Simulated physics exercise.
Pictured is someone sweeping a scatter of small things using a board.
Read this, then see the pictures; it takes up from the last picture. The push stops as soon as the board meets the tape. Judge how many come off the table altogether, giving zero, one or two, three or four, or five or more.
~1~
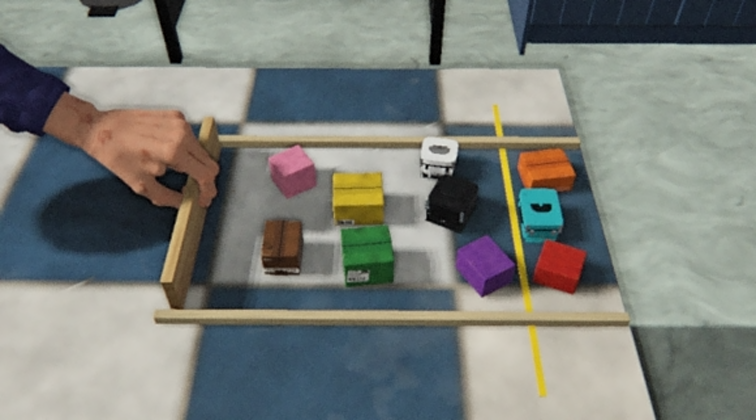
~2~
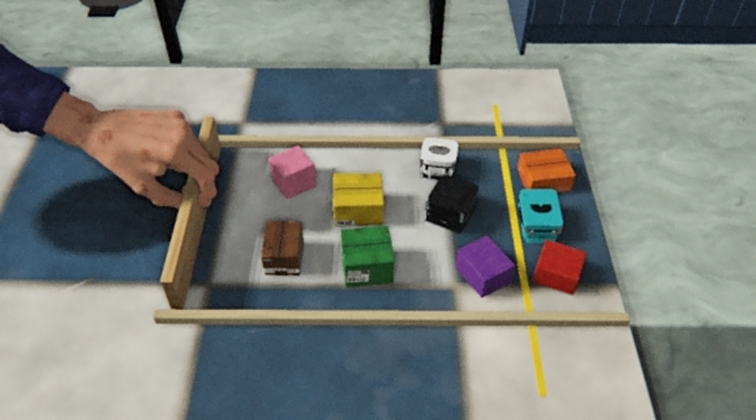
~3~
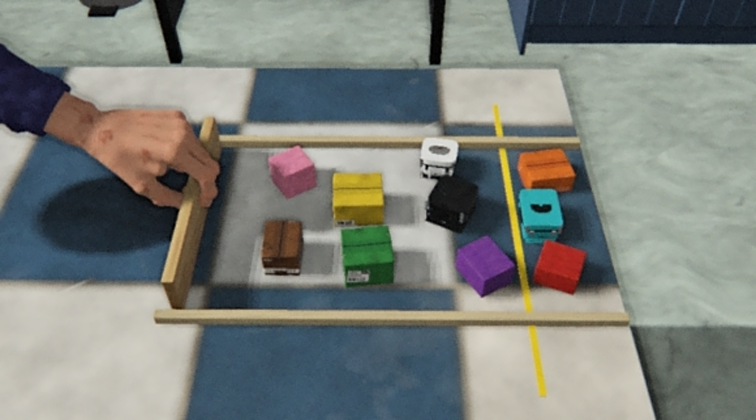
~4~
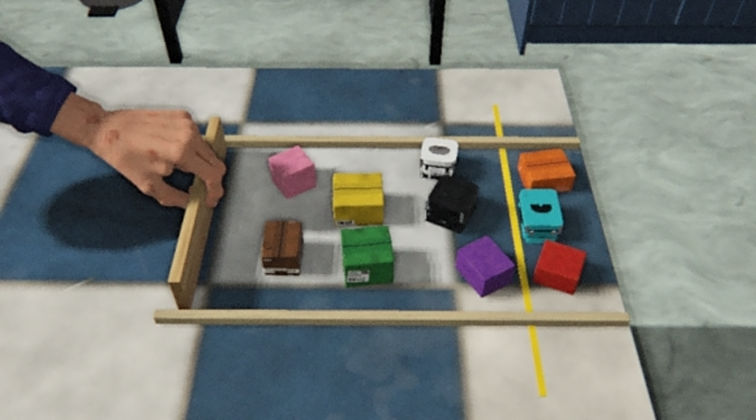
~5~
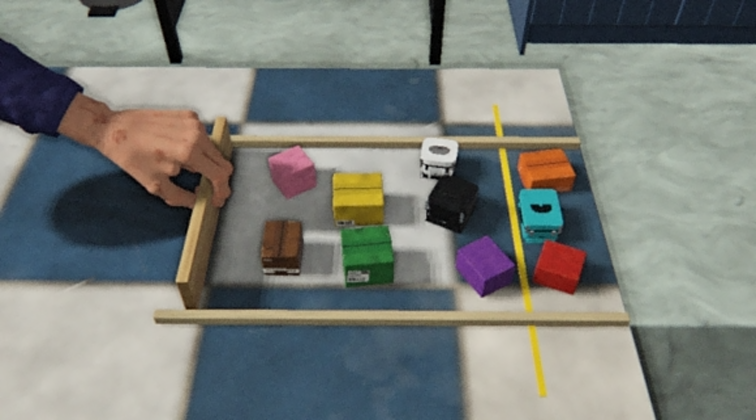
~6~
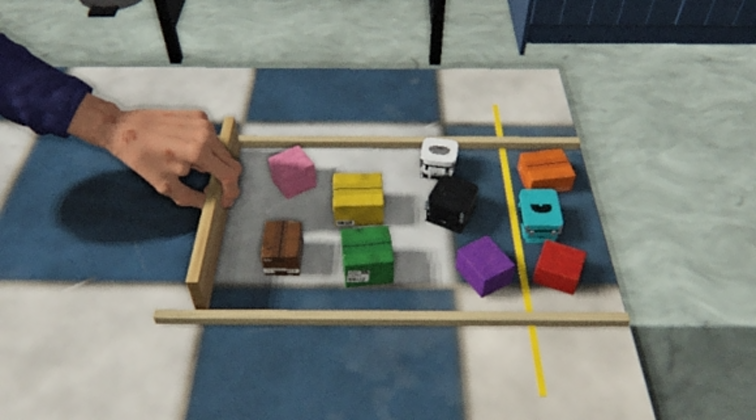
All but three or four remain.
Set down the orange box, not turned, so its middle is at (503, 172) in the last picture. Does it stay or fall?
From that start, the object then is safe.
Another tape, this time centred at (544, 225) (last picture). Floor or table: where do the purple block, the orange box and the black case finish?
The purple block? It does not stay. The orange box? It does not stay. The black case? It does not stay.
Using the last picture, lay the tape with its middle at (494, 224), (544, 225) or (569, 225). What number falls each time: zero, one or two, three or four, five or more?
Taking them in turn, just one or two; five or more; five or more.
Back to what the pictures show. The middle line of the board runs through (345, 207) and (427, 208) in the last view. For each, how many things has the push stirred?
At that stage 4; at the next, 8.
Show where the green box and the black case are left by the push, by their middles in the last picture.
In the last picture the green box sits around (588, 260) and the black case around (582, 198).
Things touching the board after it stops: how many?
It's 4.
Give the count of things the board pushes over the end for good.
3 in total.
A little later, none off yet; orange box at rest near (546, 172); red block at rest near (560, 267); turquoise case at rest near (539, 216).
When it is over, the number that fall off is three or four; down, purple block, turquoise case and red block.
